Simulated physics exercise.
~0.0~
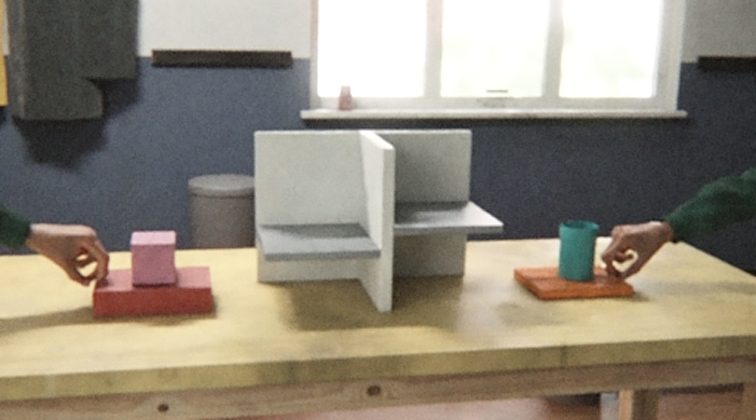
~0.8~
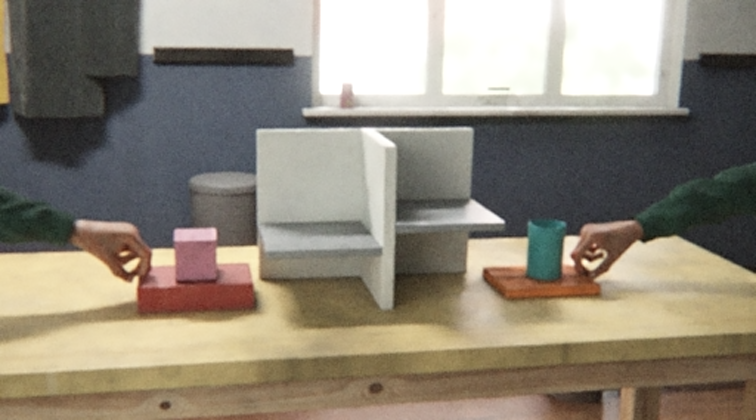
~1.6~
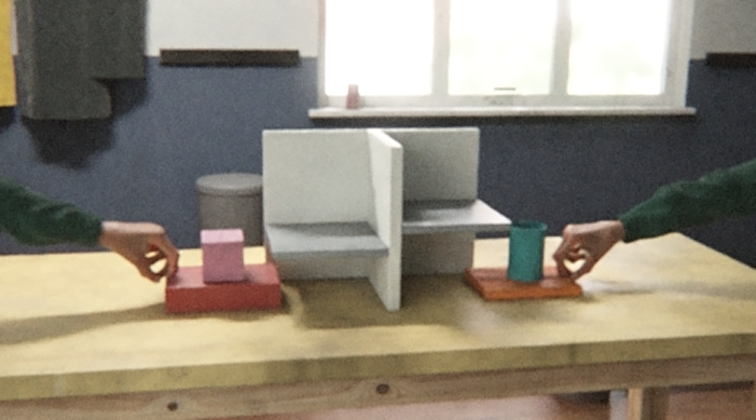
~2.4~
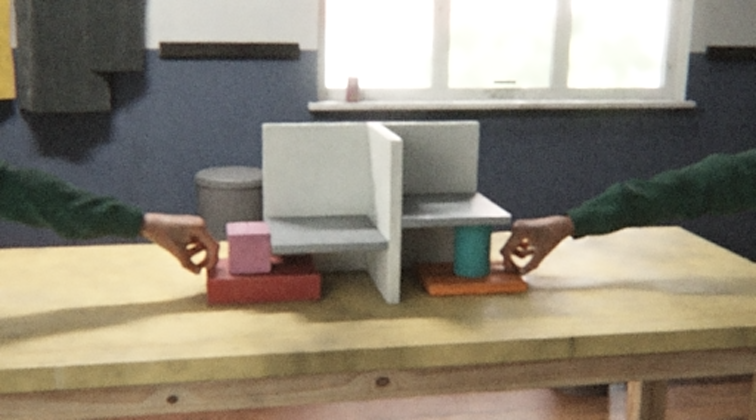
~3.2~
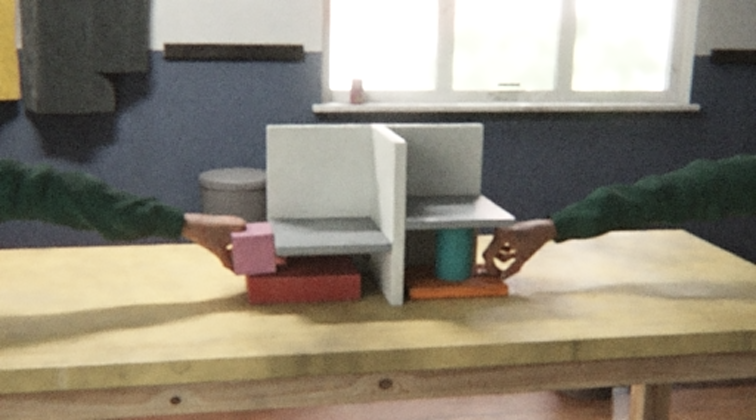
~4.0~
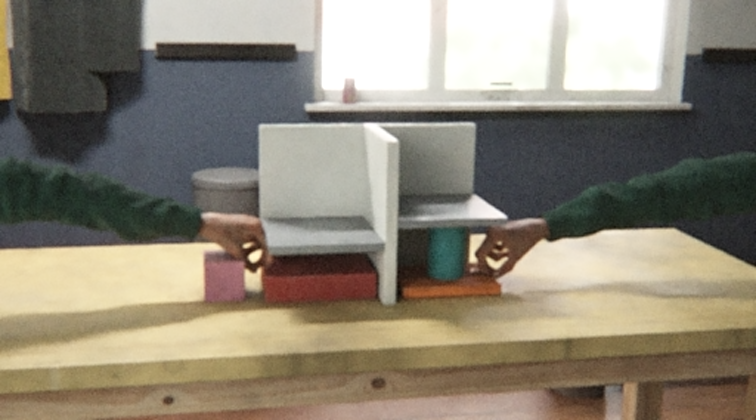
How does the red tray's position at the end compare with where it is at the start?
At the start the red tray sits out in the open on the left part of the table, well away from the rack. By the end it is farther right, under the rack's left shelf.
